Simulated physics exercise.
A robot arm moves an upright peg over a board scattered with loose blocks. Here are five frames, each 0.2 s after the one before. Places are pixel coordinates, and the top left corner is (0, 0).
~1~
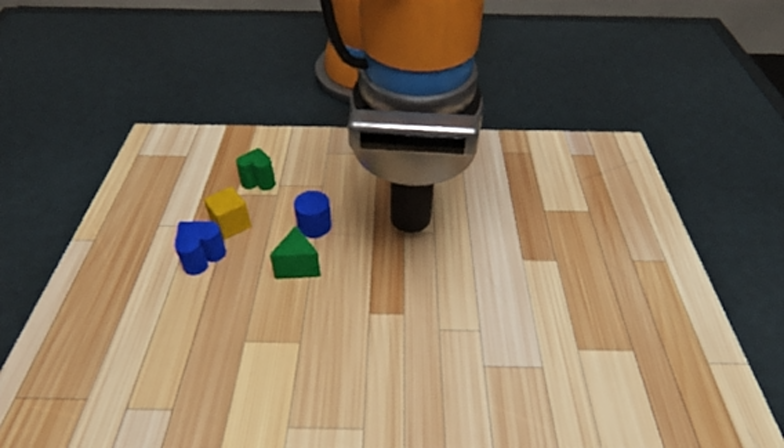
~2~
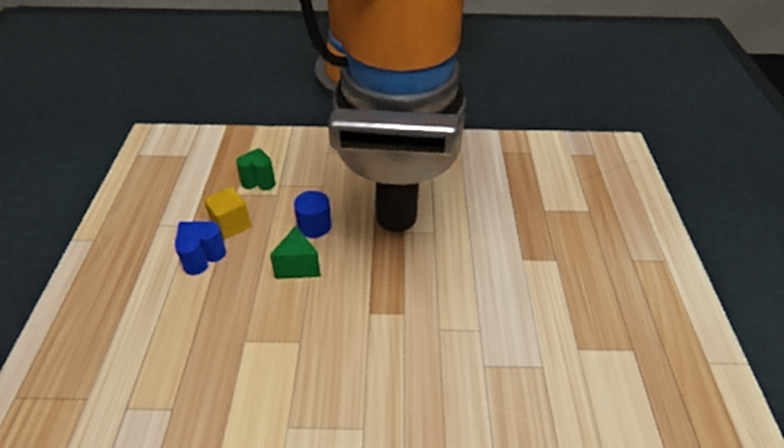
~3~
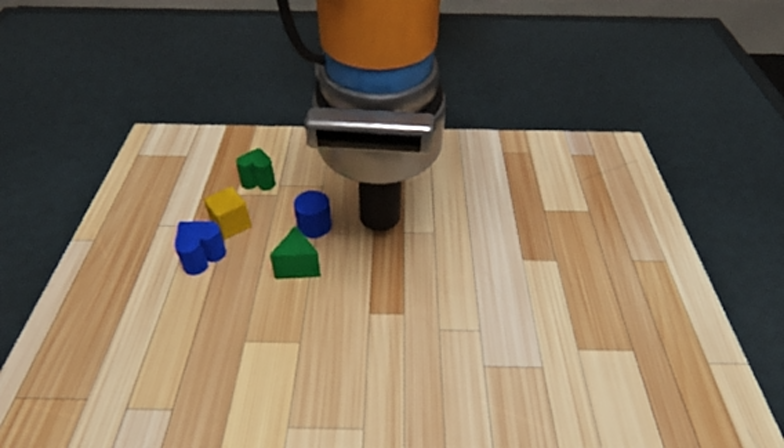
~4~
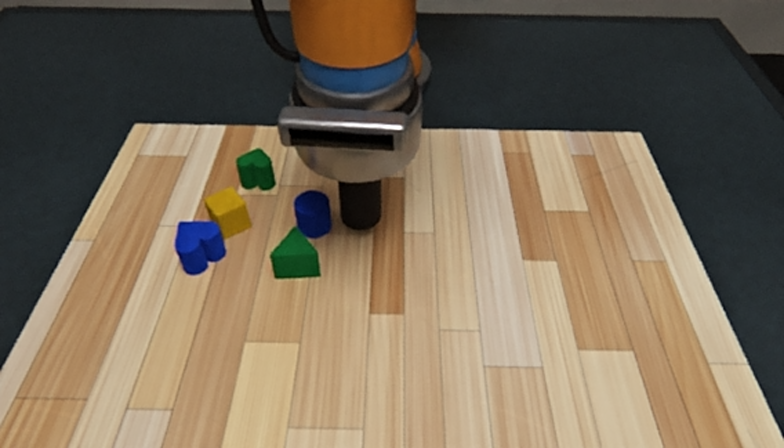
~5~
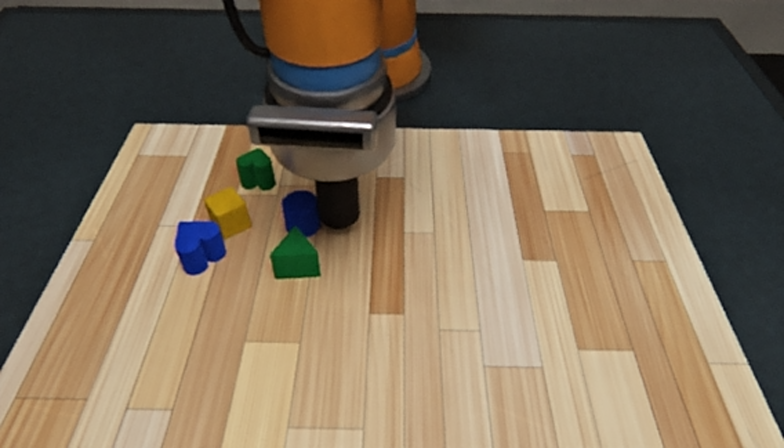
To begin with, a robot arm holds an upright black peg over a wooden board, to the right of a blue cylinder, a green three-sided block, a yellow block, a blue heart block and another green block. The peg slides steadily left, then nudges the blue cylinder slightly left while the other blocks stay still.
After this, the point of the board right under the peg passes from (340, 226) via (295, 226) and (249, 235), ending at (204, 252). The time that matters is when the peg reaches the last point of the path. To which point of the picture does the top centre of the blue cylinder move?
Its top centre lands on (162, 218).
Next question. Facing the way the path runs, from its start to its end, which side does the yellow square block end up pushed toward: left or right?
Seen from start to end, it moves right.
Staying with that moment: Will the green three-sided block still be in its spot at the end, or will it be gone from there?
It keeps its position.
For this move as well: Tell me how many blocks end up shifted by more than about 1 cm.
Three or more blocks move.
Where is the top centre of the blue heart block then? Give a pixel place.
So, by the moment the path ends, you'll find the top centre of the blue heart block at (156, 256).
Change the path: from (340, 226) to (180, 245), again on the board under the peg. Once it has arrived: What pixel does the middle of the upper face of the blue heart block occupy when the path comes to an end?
Around pixel (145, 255).
On the path given first. One third of the way, peg (292, 215); yellow square block (213, 201); blue cylinder (251, 203).
Two thirds of the way, peg (247, 224); blue heart block (189, 238); yellow square block (177, 200), turned 70° clockwise; blue cylinder (203, 212).
At the end, peg (201, 241); blue heart block (156, 256); yellow square block (159, 195), turned 100° clockwise; green three-sided block unmoved; blue cylinder (162, 218).
